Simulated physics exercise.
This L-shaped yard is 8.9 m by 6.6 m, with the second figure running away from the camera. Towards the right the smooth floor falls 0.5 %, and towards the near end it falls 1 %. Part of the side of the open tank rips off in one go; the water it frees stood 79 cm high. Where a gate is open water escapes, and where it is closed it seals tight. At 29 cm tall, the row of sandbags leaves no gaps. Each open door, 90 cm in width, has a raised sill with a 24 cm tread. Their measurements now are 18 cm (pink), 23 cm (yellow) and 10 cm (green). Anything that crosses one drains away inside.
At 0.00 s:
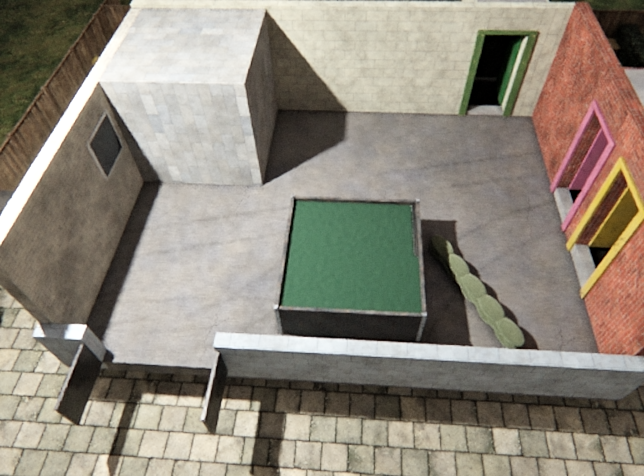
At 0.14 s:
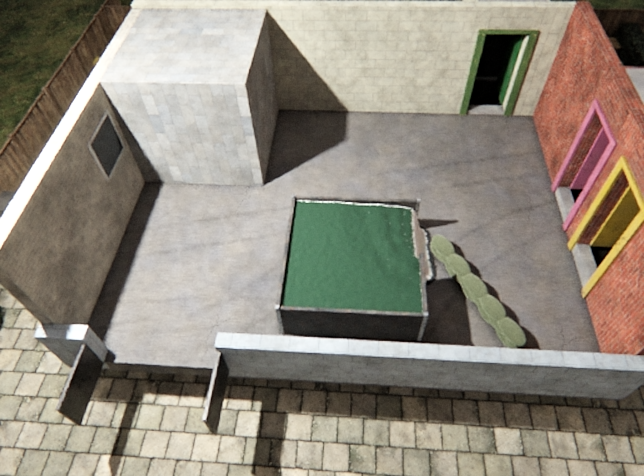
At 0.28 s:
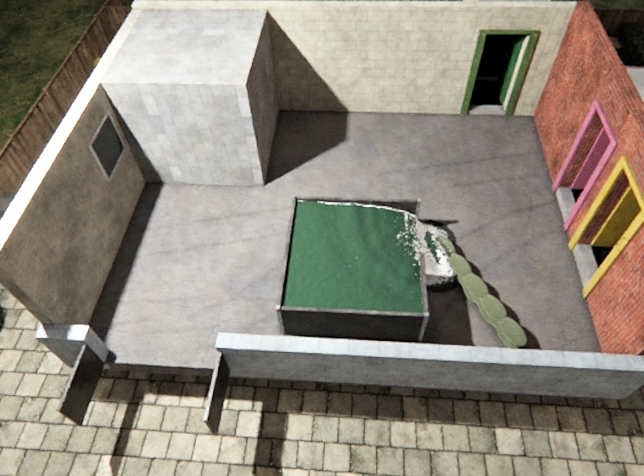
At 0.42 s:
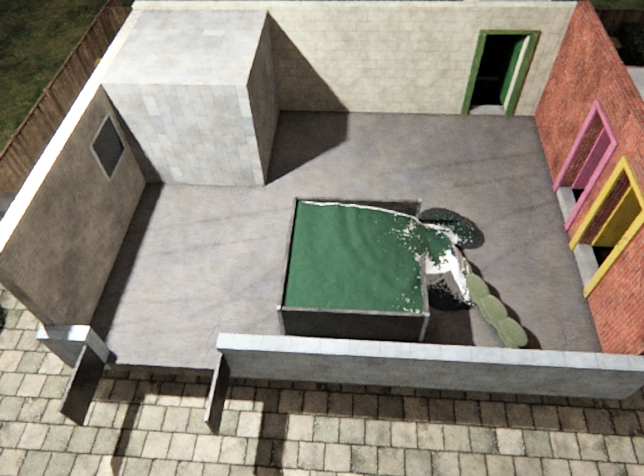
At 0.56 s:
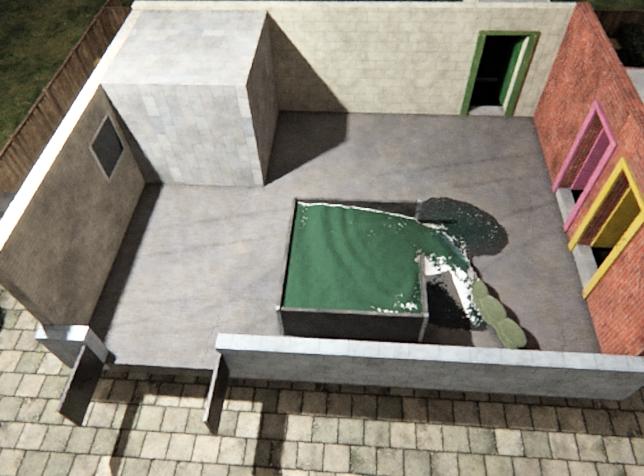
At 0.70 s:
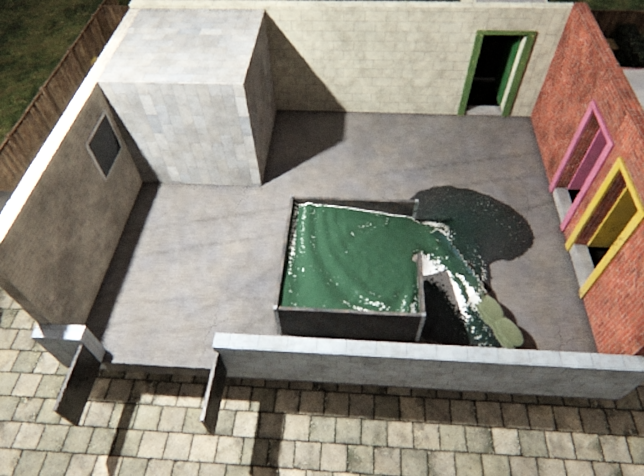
The clip opens on a walled yard where a square open tank of still green liquid stands beside a diagonal row of sandbags. Part of its right side gives way and liquid pours out against the sandbags, then spreads across the floor in a dark, widening pool as ripples cross the tank.
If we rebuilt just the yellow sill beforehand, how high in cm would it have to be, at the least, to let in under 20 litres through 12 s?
I would say 16 cm at minimum.
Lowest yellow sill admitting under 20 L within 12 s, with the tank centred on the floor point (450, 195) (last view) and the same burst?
Roughly 14.0 centimetres.
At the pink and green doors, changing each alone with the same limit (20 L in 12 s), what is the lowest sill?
About 20 cm at pink and about 16 cm at green.
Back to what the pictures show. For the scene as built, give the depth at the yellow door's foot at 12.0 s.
It comes to about 13.5 centimetres deep.
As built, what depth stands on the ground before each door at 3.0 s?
In cm - pink: 20, yellow: 15, green: 20.
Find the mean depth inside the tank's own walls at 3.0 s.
I'd put it near 42 cm.
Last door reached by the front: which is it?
That'd be the green one.
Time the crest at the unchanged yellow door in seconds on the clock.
It peaks at about 2.2 s.
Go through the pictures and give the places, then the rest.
The first picture shows the open tank at (352, 253) is whole and still, 79 cm deep; the yellow door at (599, 238) is dry.
In the second picture, the gap is at (415, 245), the front 0.3 m out at (433, 276); the back of the open tank holds 79 cm.
In the third picture, water pours out at (415, 247) and has run 0.7 m, to (453, 283); about 21 cm deep outside, 79 cm at the back.
In the fourth picture, the front is at (480, 238), 1.3 m from the gap at (416, 247); 1.8 m2 of floor is wet, 79 cm left at the back.
In the fifth picture, water pours out at (415, 248) and has run 1.8 m, to (503, 237); about 6 cm deep outside, 78 cm at the back.
In the sixth picture, the gap is at (412, 247), the front 2.3 m out at (527, 233); the back of the open tank holds 71 cm; 1.0 m in a straight line remain to the yellow door at (597, 238).
After 1.4 s water covers 30 % of the floor, deepest (62 cm) near (426, 253); 5 cm at the yellow door, 0 litres in over its 23 cm sill.
After 3.0 s water covers 45 % of the floor, deepest (40 cm) near (426, 253); 15 cm at the yellow door, 0 litres in over its 23 cm sill.
After 12.0 s water covers 95 % of the floor, deepest (18 cm) near (602, 378); 13 cm at the yellow door, 0 litres in over its 23 cm sill.
At the yellow door as built, the water arrived by 1.4 s and peaked near 23 cm at 2.2 s.
With a sill of 14.5 cm, 30 litres would have come in within the 12 s; with 19.5 cm, 5 litres. So under 20 litres takes about 16 cm.
